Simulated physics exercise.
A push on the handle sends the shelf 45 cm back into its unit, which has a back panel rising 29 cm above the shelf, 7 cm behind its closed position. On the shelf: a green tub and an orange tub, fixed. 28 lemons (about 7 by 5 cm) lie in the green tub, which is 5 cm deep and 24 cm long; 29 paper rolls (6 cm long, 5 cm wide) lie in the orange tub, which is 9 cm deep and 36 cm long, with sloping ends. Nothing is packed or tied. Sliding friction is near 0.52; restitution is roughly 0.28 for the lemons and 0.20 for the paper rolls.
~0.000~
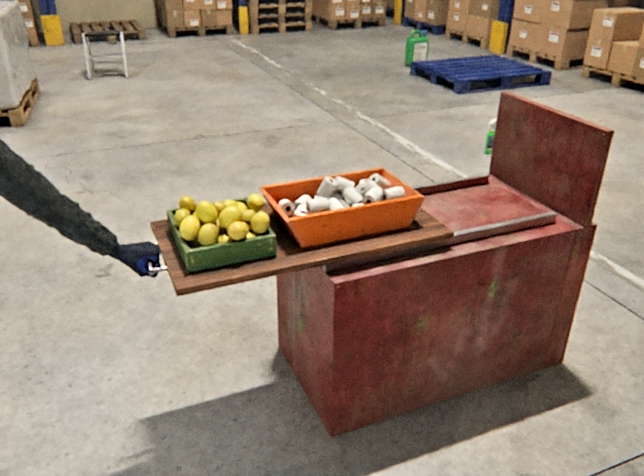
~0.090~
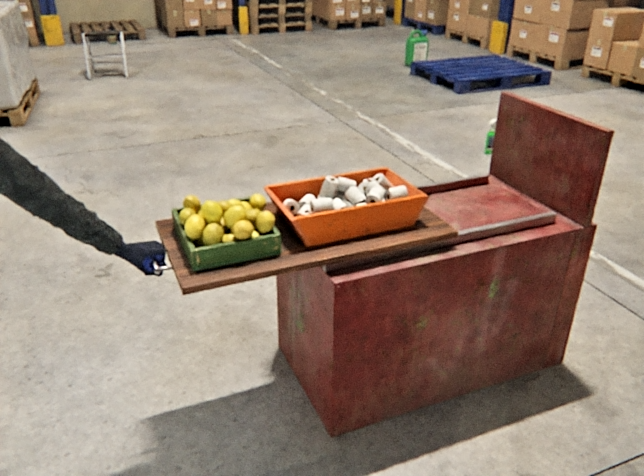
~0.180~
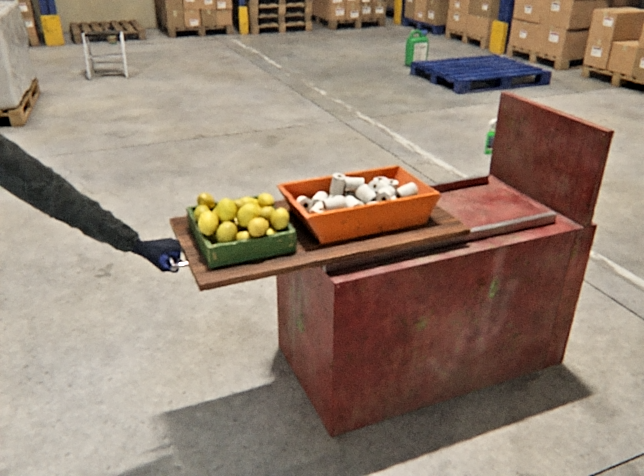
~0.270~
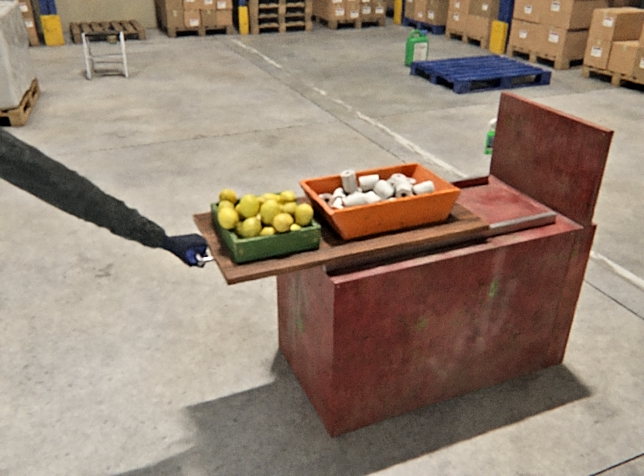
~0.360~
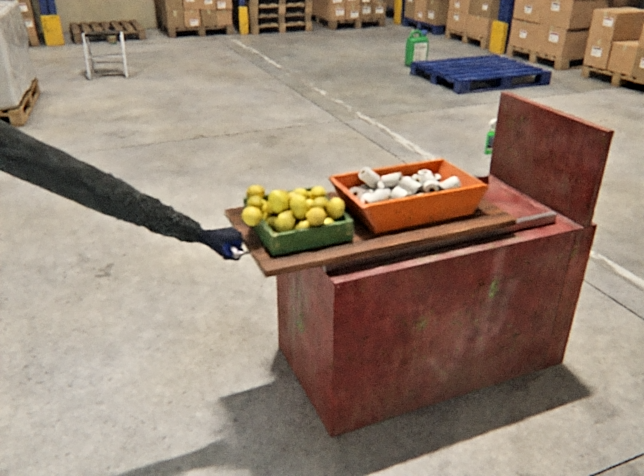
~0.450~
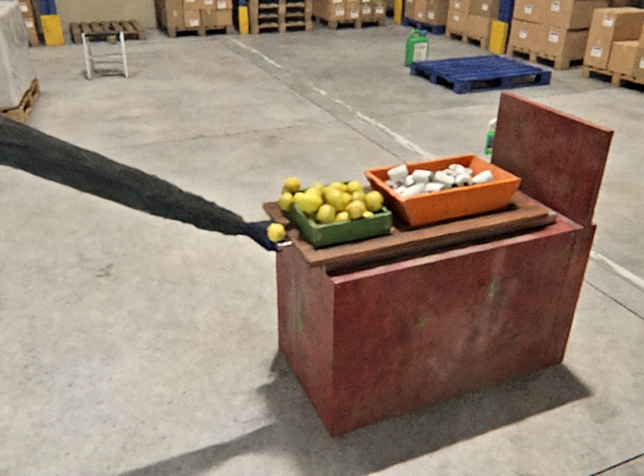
An arm in a dark sleeve and glove reaches in from the left, in a warehouse seen from slightly above by a still camera, with cartons and pallets behind. It grips the handle of a brown shelf on a red unit, a green tub of yellow lemons left of an orange tub of white rolls. The hand pushes the shelf rightward into the unit, carrying both tubs toward the back panel, as lemons shift and one leaves the green tub near the glove.
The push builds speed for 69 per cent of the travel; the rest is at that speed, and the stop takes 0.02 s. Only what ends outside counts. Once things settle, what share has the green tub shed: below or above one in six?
It sheds more than a sixth of them.
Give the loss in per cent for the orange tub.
About: Orange tub 5 per cent.
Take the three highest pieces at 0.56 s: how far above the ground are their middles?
Some 82 cm up.
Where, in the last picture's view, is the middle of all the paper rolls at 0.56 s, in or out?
Around (473, 184).
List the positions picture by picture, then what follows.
In the first picture (places track the rim corner closest to us here), green tub (190, 250); orange tub (290, 219); 0 cm pushed; all still inside.
In the second picture, green tub (196, 249); orange tub (295, 218); 2 cm pushed.
In the third picture, green tub (212, 246); orange tub (310, 215); 6 cm pushed.
In the fourth picture, green tub (239, 241); orange tub (334, 211); 14 cm pushed.
In the fifth picture, green tub (275, 234); orange tub (366, 205); 25 cm pushed; 1 out, the lowest lemon at (252, 216).
In the sixth picture, green tub (318, 226); orange tub (404, 199); 39 cm pushed; 2 out, the lowest lemon at (276, 233).
After 0.48 s, end of travel.
After 0.56 s, the green tub is down by 4 of 28 and the orange tub has all 29.
After 0.68 s, the green tub is down by 7 of 28 and the orange tub is down by 1 of 29.
After 0.90 s, the green tub is down by 7 of 28 and the orange tub is down by 2 of 29.
Outcome (at 1.33 s), the green tub is down by 7 of 28 and the orange tub is down by 2 of 29. Asked share, 7 of 28, 25 per cent.
